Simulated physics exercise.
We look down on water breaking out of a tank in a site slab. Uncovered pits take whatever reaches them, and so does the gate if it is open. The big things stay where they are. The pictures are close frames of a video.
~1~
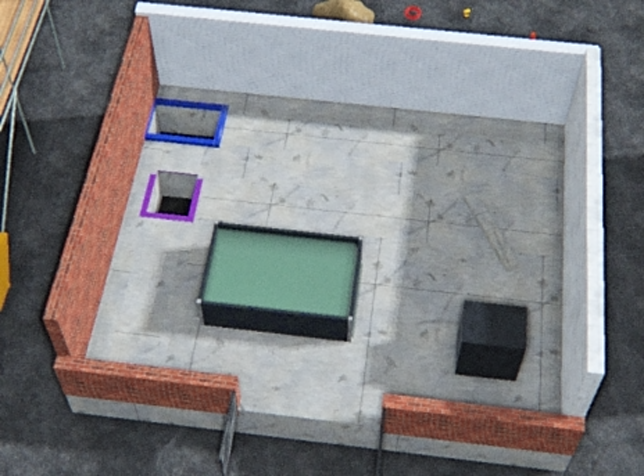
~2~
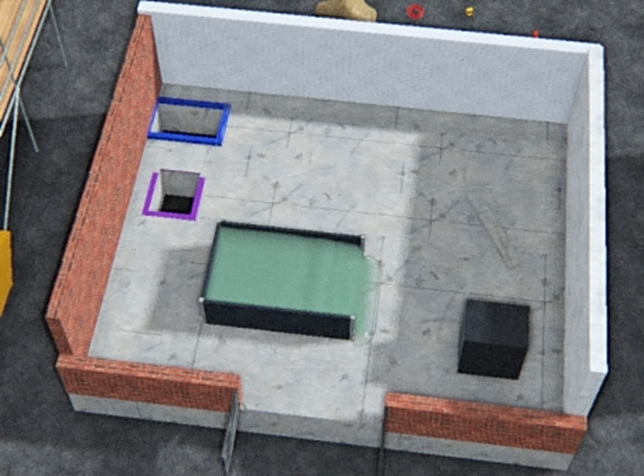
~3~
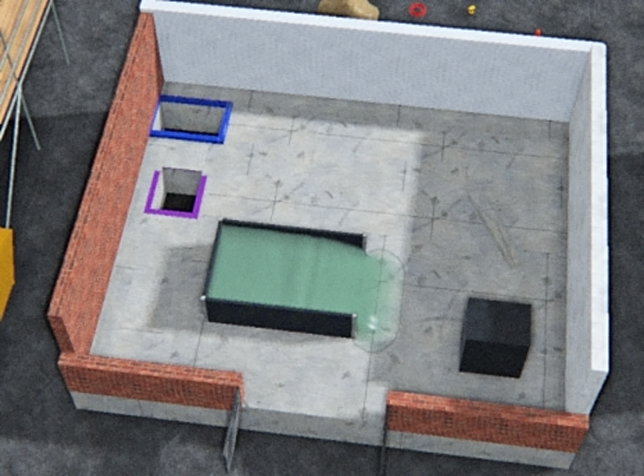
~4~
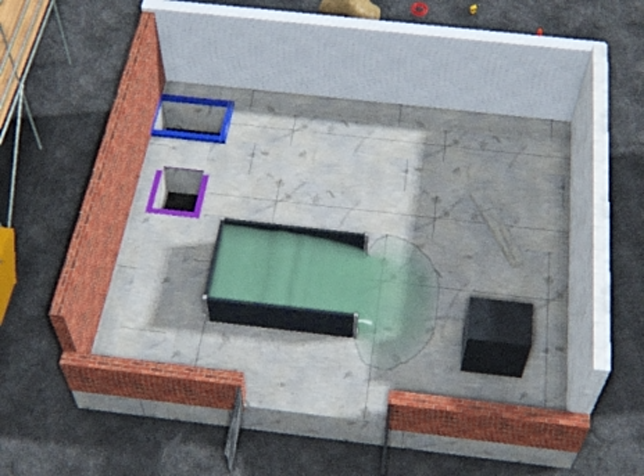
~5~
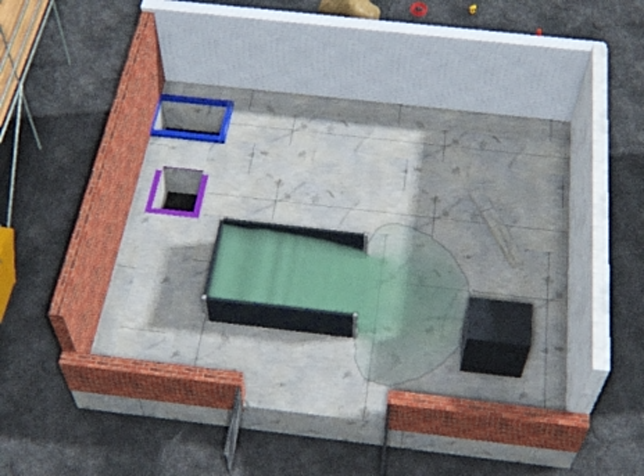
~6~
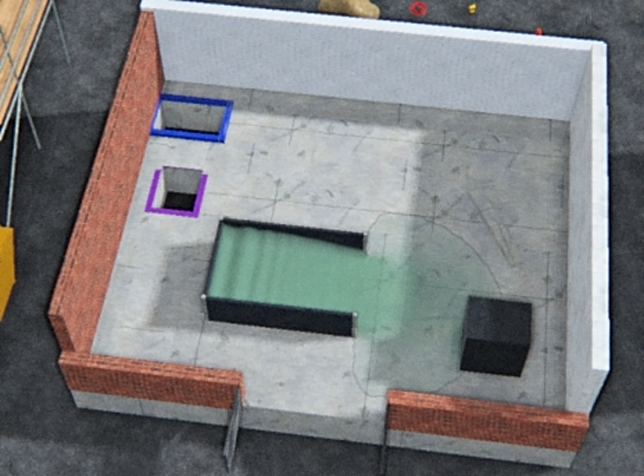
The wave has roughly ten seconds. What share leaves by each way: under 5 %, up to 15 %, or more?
The gate takes from 5 to 15 %; the purple pit takes less than 5 %; the blue pit takes less than 5 %.
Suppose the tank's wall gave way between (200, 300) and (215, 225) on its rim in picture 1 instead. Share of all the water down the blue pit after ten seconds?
Parts in a hundred: Blue 4.
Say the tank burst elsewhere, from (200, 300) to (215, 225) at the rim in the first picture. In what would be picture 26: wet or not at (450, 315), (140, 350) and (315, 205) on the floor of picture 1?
In turn: Dry, wet, not flooded.
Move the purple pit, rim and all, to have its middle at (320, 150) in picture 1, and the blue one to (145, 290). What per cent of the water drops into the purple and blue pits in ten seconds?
In per cent: Purple 8, blue 0.
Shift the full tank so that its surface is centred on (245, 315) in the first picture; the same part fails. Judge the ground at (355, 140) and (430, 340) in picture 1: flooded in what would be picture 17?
One after the other: No water, awash.
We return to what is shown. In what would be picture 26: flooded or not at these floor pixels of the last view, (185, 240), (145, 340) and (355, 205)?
In turn: Dry, free of water, no water.
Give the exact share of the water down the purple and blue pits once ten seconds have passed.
About 2 and 0 per cent.
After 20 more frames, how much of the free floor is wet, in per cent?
Close to 50 %.
A moment on, water covers 20 % of the floor; the gate 0 %, the purple pit 0 %, the blue pit 0 %.
Next, water covers 30 % of the floor; the gate 0 %, the purple pit 0 %, the blue pit 0 %.
Then, water covers 50 % of the floor; the gate 0 %, the purple pit 0 %, the blue pit 0 %.
Later, water covers 65 % of the floor; the gate 4 %, the purple pit 0 %, the blue pit 0 %.
In the end, water covers 95 % of the floor; the gate 10 %, the purple pit 2 %, the blue pit 0 %.
